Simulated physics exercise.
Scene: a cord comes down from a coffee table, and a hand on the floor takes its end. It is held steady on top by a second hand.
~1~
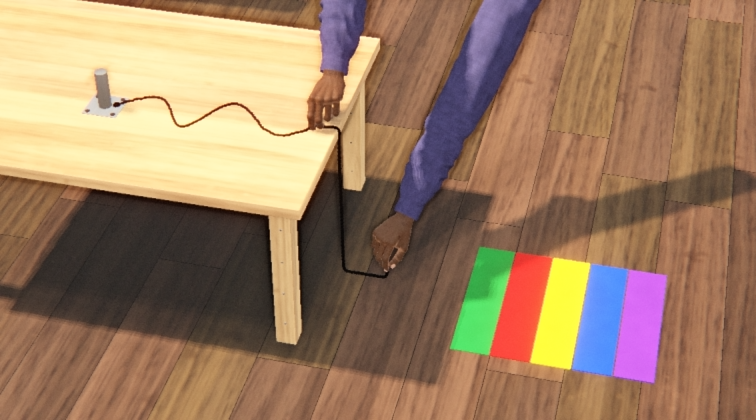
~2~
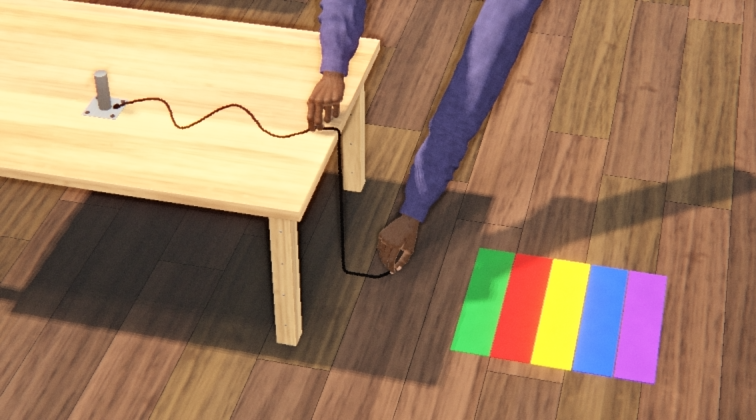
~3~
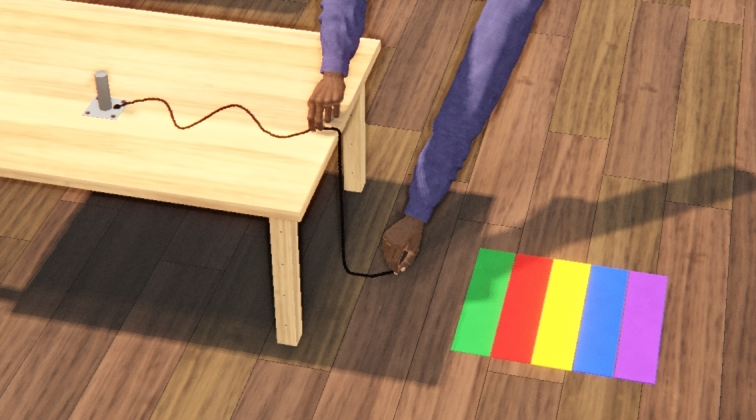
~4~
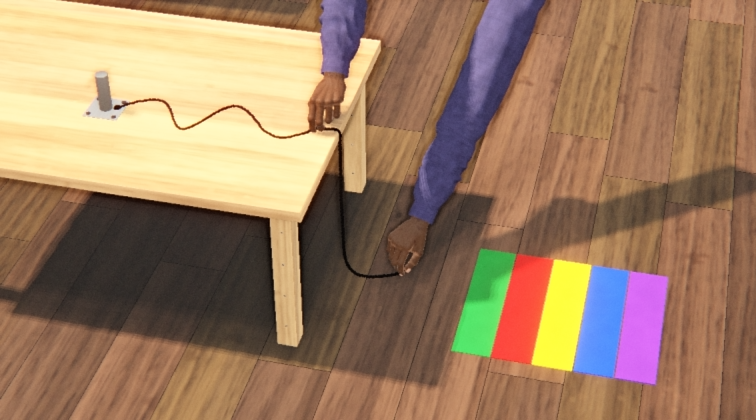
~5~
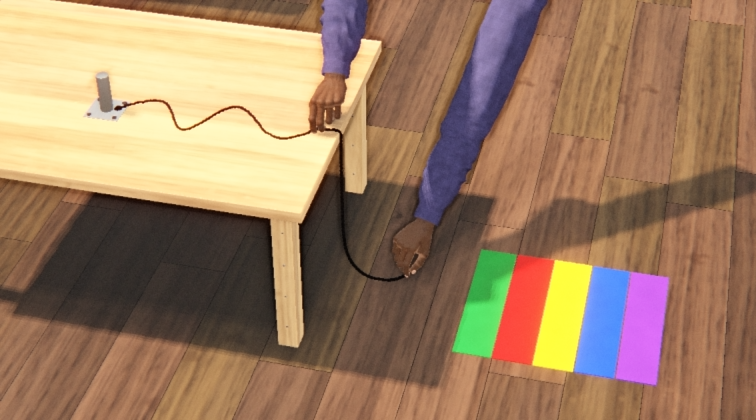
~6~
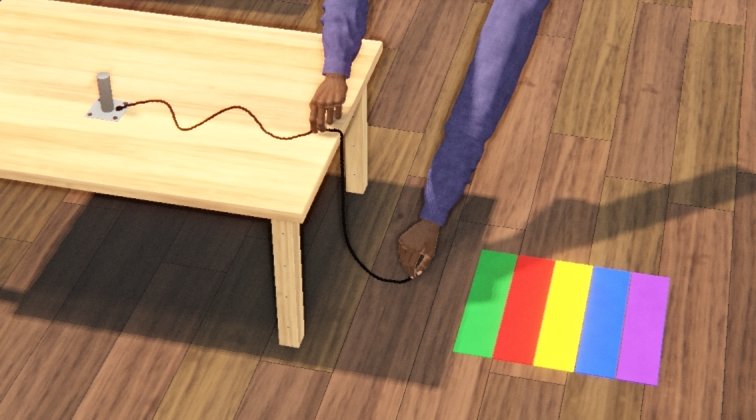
At first, a dark cord runs across a wooden table, past one hand at its edge, and down to the floor, where another hand holds its end. That lower hand moves slightly right, toward the striped colored patch, and the hanging cord's sharp bend eases into a smooth curve.
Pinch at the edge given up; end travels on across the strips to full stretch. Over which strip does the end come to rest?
Over the blue strip.
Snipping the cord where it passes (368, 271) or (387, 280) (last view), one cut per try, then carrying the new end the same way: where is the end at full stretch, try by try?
Try one: (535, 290); try two: (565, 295).
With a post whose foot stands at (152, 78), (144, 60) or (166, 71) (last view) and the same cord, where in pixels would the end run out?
(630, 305), (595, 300) and (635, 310).
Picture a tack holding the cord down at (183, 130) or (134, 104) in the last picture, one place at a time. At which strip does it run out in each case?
Result, first place: Yellow; second place: Blue.
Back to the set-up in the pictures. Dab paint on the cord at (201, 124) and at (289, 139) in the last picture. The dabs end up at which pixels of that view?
Point one to (240, 123), point two to (363, 154).
A little later, end near (538, 293); over red.
Next, end near (583, 300); over yellow.
When it is tight, end near (607, 304); over blue. The blue one.
